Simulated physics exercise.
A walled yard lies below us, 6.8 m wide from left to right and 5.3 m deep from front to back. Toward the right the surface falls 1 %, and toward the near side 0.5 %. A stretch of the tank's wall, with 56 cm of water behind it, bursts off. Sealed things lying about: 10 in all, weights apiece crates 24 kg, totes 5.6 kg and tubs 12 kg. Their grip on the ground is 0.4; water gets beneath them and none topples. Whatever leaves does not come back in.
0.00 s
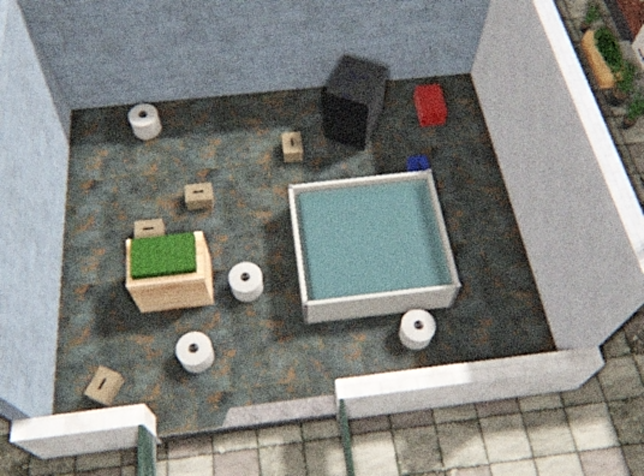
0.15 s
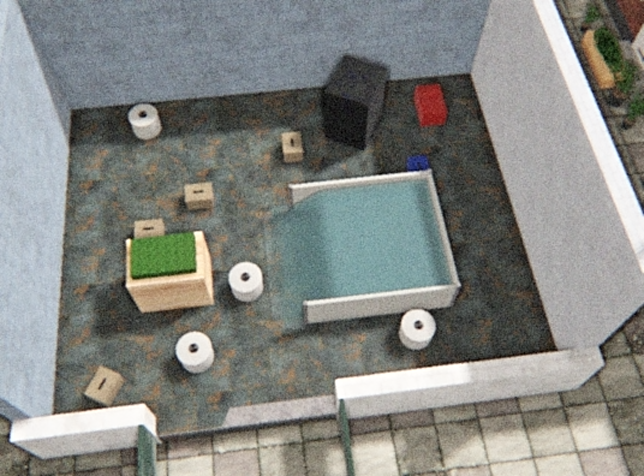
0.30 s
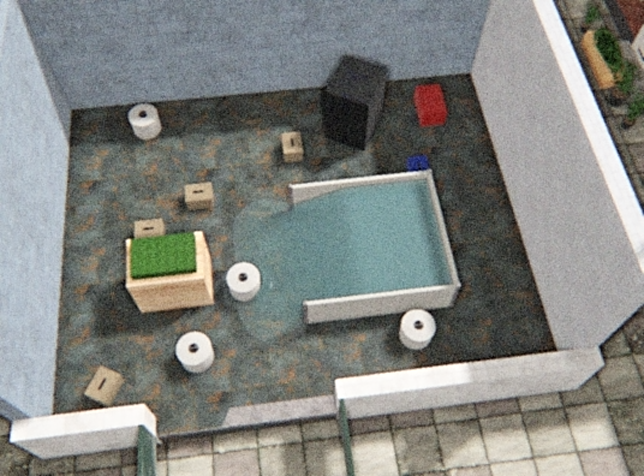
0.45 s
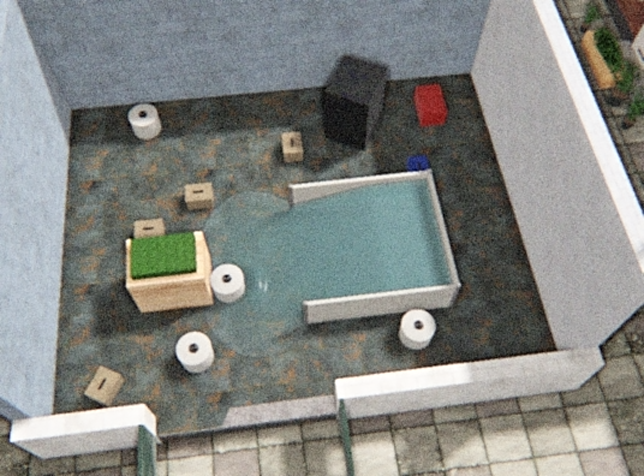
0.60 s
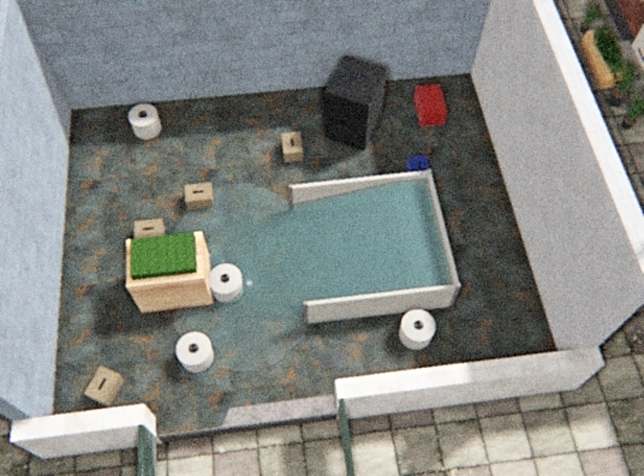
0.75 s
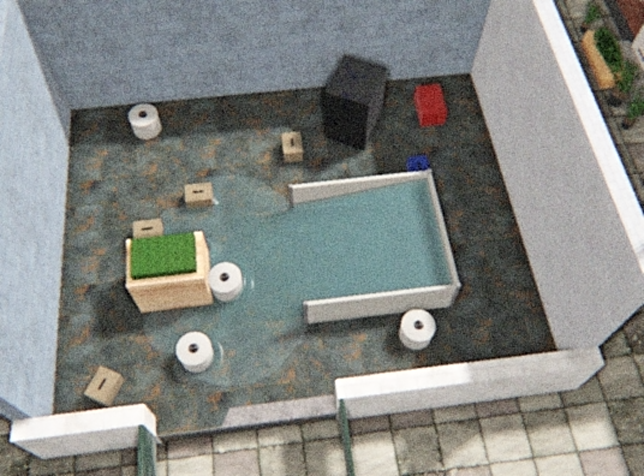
Water poured out of the left side of a square tank after that wall gave way, spreading across the walled yard's floor and pushing one white tub left against the grass-topped wooden box.
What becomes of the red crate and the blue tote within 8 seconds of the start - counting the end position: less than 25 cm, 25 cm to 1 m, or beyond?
Red crate hardly budges; blue tote covers a modest distance.
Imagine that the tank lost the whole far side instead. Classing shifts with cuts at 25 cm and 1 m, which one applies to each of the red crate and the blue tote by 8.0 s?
With that failure, the red crate covers a big distance, and the blue tote covers a big distance.
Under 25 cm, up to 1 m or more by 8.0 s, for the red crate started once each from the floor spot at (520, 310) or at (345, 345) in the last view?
One try each gives this: It remains roughly in place, then it remains roughly in place.
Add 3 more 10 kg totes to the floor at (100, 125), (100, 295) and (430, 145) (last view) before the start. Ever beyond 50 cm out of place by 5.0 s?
Note, same order as listed: Beyond the limit, beyond the limit, inside the limit.
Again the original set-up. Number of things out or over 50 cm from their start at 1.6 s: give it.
My count gives 4.
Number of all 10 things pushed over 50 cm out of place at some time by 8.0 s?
Answer: 7.
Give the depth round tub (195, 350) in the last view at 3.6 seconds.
Around 9 centimetres.
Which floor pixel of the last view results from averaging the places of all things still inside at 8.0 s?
Close to pixel (308, 202).
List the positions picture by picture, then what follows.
The red crate at (432, 99) rests on the ground; the blue tote at (419, 167), on the bottom; 3.5 m2 under water; 0 of 10 have shifted, in the first frame.
The red crate at (432, 99), on the bottom; the blue tote at (419, 167), on the bottom; 4.4 m2 under water; 0 of 10 have shifted, in the second frame.
The red crate at (432, 99) rests on the ground; the blue tote at (419, 167) rests on the ground; 5.4 m2 under water; 0 of 10 have shifted, in the third frame.
The red crate at (432, 99), on the bottom; the blue tote at (419, 167) rests on the ground; 6.5 m2 under water; 1 of 10 have shifted, in the fourth frame.
The red crate at (432, 99) rests on the ground; the blue tote at (419, 167), on the bottom; 7.8 m2 under water; 1 of 10 have shifted, in the fifth frame.
The red crate at (432, 99), on the bottom; the blue tote at (419, 167), on the bottom; 8.9 m2 under water; 1 of 10 have shifted, in the sixth frame.
After 1.6 s the red crate is near (432, 99), 0.0 m from its start, aground; the blue tote is near (419, 167), 0.0 m from its start, aground; 0 of 10 are out; 2 afloat.
After 3.6 s the red crate is near (432, 99), 0.0 m from its start, aground; the blue tote is near (419, 167), 0.0 m from its start, aground; 1 of 10 are out; 5 afloat.
After 5.6 s the red crate is near (432, 99), 0.0 m from its start, aground; the blue tote is near (419, 167), 0.0 m from its start, aground; 1 of 10 are out; 3 afloat.
After 8.0 s the red crate is near (432, 99), 0.0 m from its start, aground; the blue tote is near (446, 164), 0.4 m from its start, aground; 1 of 10 are out; 5 afloat.
